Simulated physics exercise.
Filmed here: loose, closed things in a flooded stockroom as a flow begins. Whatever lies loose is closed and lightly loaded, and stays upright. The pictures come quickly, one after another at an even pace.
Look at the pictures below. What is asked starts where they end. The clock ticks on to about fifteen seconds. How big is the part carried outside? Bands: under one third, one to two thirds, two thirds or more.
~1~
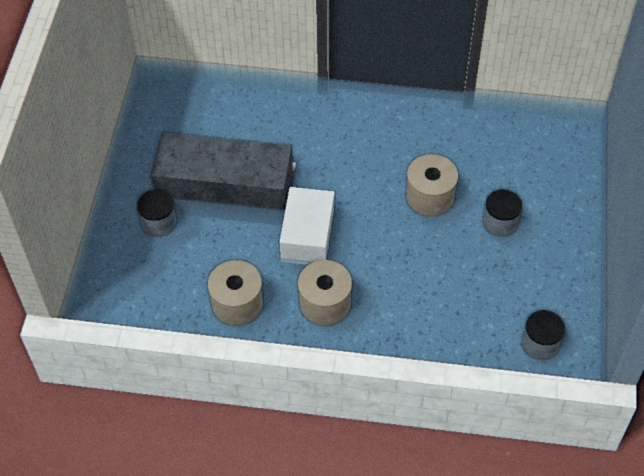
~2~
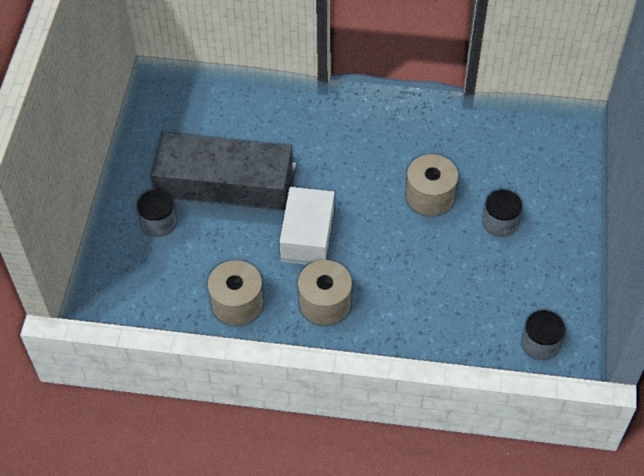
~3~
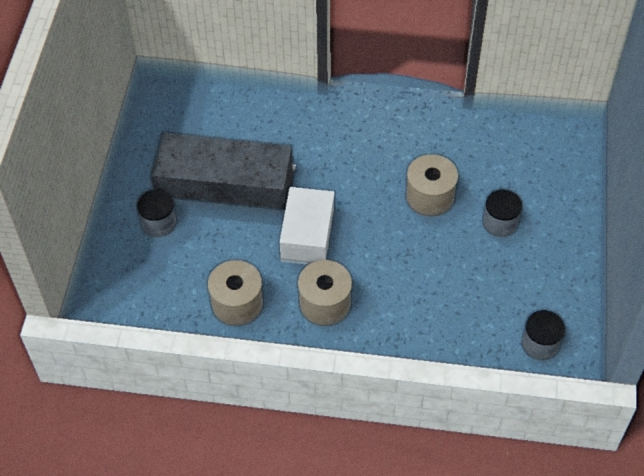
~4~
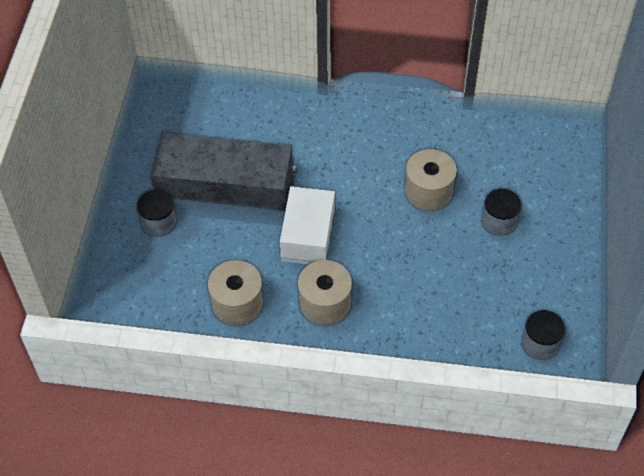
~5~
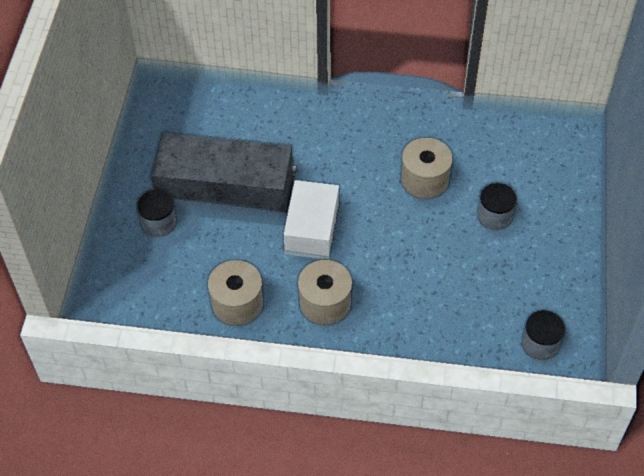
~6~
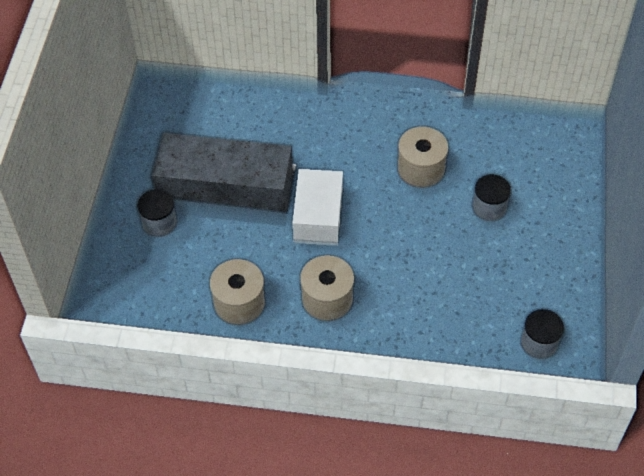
One to two thirds.
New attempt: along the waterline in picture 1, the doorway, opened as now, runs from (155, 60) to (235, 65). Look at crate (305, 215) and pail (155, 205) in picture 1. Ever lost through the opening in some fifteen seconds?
In the order given, the first is lost and the second lost.
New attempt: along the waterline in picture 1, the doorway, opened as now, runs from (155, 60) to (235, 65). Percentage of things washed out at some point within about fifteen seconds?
Estimate: Around 40 per cent.
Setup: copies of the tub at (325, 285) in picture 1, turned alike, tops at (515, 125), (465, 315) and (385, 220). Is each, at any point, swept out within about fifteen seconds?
Summary in sequence: Exits at some point, never leaves, exits at some point.
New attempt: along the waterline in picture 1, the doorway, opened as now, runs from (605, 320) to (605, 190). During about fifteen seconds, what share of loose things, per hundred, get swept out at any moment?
Roughly 70 per cent.
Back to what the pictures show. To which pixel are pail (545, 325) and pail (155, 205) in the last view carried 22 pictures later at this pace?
Approximately (547, 280), then (133, 153).
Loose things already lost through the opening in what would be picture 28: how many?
3 of them.
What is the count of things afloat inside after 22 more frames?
I make it 4 of them.
A moment on, 0 of 7 are out; 7 afloat.
Next, 2 of 7 are out; 5 afloat.
Later, 3 of 7 are out; 4 afloat.
In the end, 3 of 7 are out; 4 afloat.
